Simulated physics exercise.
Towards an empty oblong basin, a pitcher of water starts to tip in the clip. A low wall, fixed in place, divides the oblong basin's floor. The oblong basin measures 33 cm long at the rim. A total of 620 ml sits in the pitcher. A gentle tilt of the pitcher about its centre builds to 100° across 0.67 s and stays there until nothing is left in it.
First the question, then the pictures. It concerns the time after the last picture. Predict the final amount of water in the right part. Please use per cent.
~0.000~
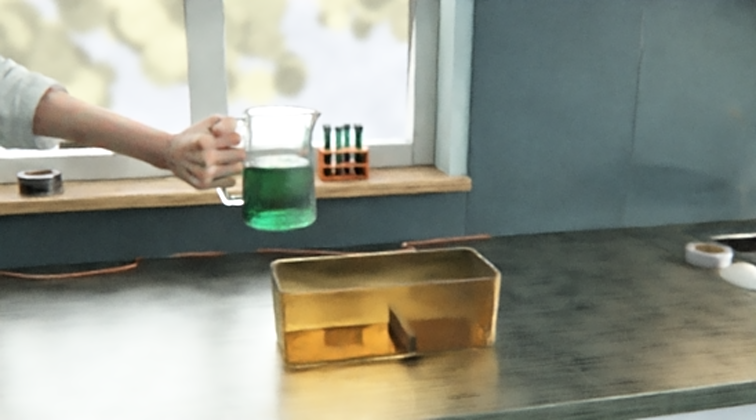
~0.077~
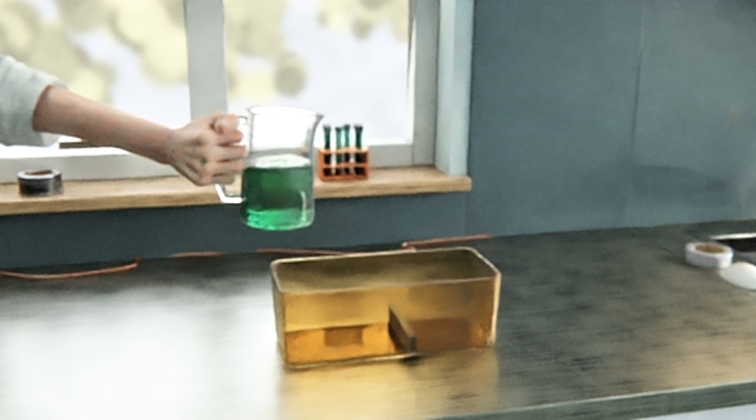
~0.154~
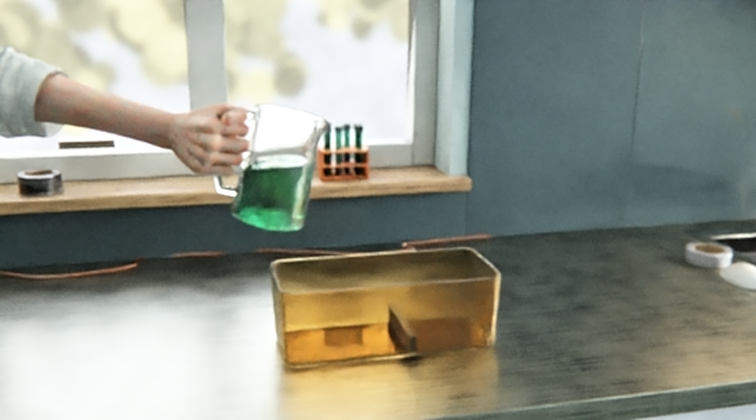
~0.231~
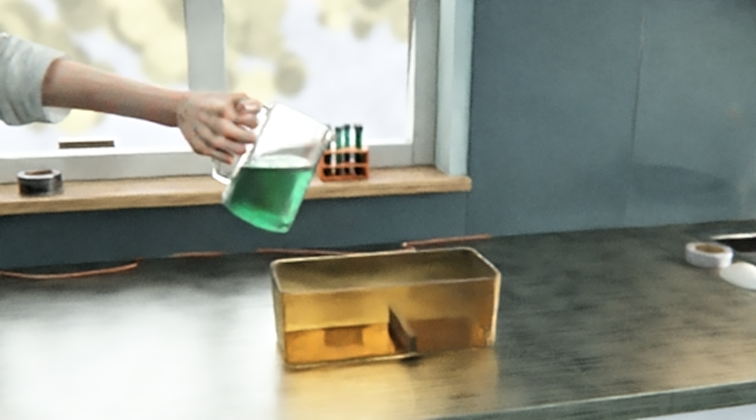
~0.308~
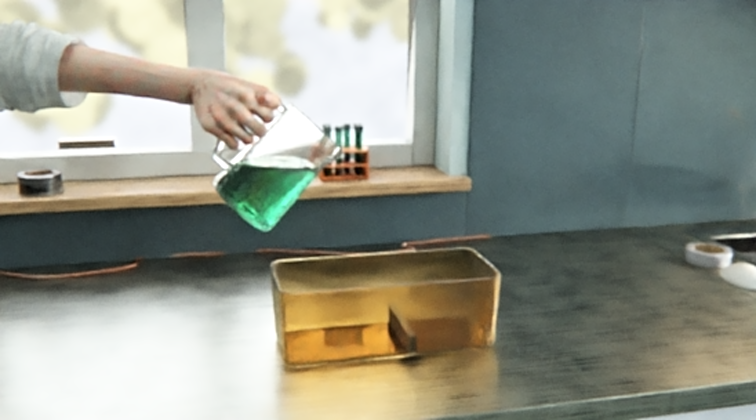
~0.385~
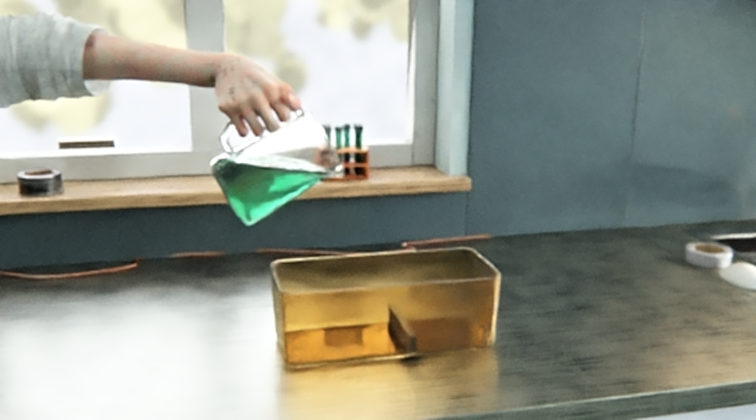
The right part ends with roughly 25 per cent.
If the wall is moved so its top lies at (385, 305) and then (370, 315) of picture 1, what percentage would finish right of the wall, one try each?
Result: 60 per cent, then 90 per cent.
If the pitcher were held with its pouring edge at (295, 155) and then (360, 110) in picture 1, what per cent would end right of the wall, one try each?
The first try gives 15 percent and the second 80 percent.
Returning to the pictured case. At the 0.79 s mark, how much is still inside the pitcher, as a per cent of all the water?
I'd estimate some 36 per cent.
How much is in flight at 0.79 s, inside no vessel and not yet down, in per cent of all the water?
Something like 24 per cent is in the air then.
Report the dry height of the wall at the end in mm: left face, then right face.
The left side gives some 10 mm, the right side some 20 mm.
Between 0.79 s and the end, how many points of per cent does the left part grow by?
About 34 percent.
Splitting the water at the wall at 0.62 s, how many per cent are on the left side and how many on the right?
I'd say some 3 on the left and some 0 on the right.
By 0.62 s the tilt is 99° and 76 per cent is still to pour, 3 is left of the wall and 0 right of it.
By 0.79 s the tilt is 100° and 36 per cent is still to pour, 35 is left of the wall and 4 right of it.
By 0.97 s the tilt is 100° and 17 per cent is still to pour, 44 is left of the wall and 23 right of it.
By 1.17 s the tilt is 100° and 7 per cent is still to pour, 60 is left of the wall and 23 right of it.
At rest 70 per cent lies left of the wall, 25 right of it and 5 outside.
